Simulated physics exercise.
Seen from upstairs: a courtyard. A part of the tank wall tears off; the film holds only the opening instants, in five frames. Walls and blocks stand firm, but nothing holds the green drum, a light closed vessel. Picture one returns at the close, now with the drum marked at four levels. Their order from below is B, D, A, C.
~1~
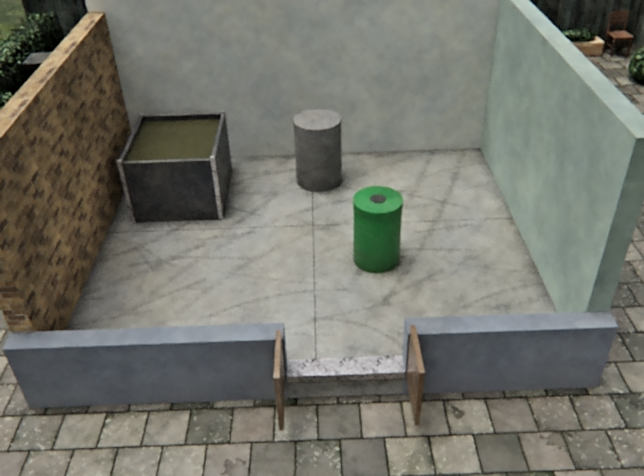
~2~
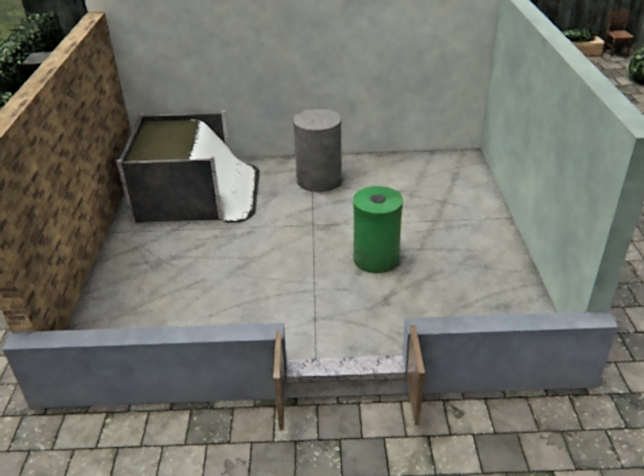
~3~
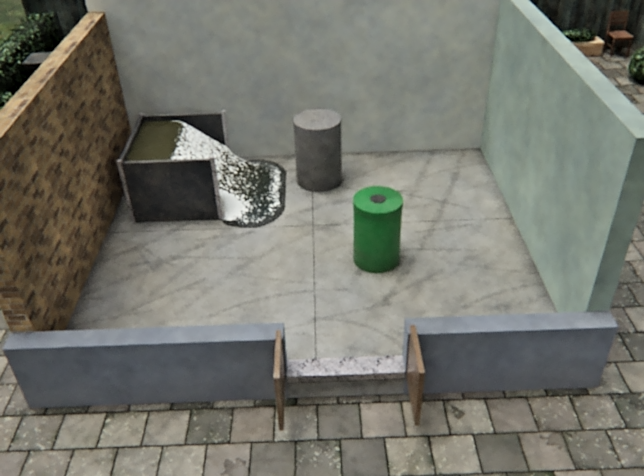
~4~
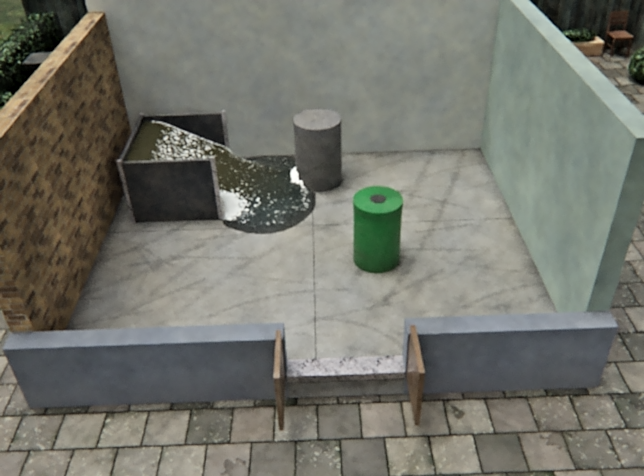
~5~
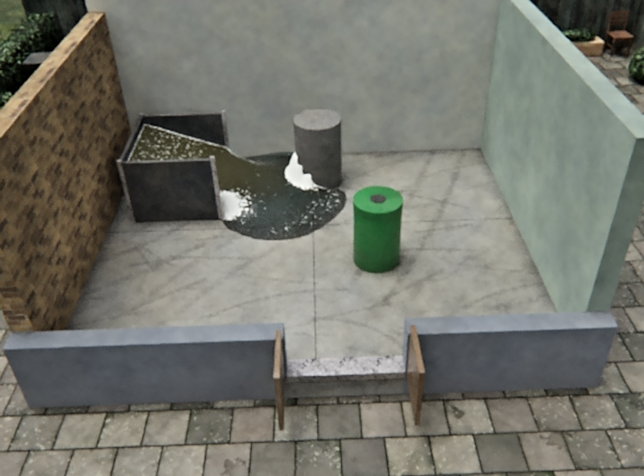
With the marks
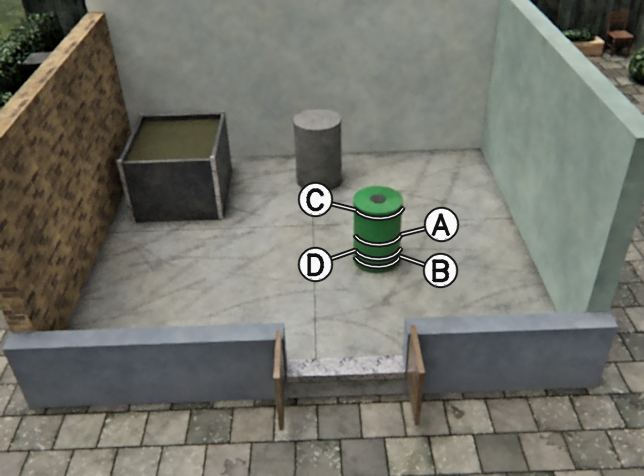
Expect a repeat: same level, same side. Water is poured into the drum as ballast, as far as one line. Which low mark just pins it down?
Go for A.
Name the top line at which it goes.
It is D.
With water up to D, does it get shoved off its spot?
Yes, it does.
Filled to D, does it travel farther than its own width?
No, less.
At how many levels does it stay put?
Two.
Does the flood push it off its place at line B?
Yes.
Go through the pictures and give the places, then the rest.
Lid of the green drum at (378, 199); tank full, its middle at (176, 141); open gate at (344, 324).
Water covers 3 % of the ground and is seen nearest the drum at (247, 210).
Water covers 6 % of the ground and is seen nearest the drum at (264, 221).
Water covers 9 % of the ground and is seen nearest the drum at (296, 217).
Lid of the green drum at (378, 199); water covers 13 % of the ground and is seen nearest the drum at (319, 221).
On the marked copy, A at (379, 244); B at (379, 266); C at (380, 218); D at (379, 259); from the bottom up B, D, A, C.
Choosing A, it does not move.
Choosing B, it is pushed about twice its own width away.
Choosing C, it does not move.
Choosing D, it is pushed about half its own width away.
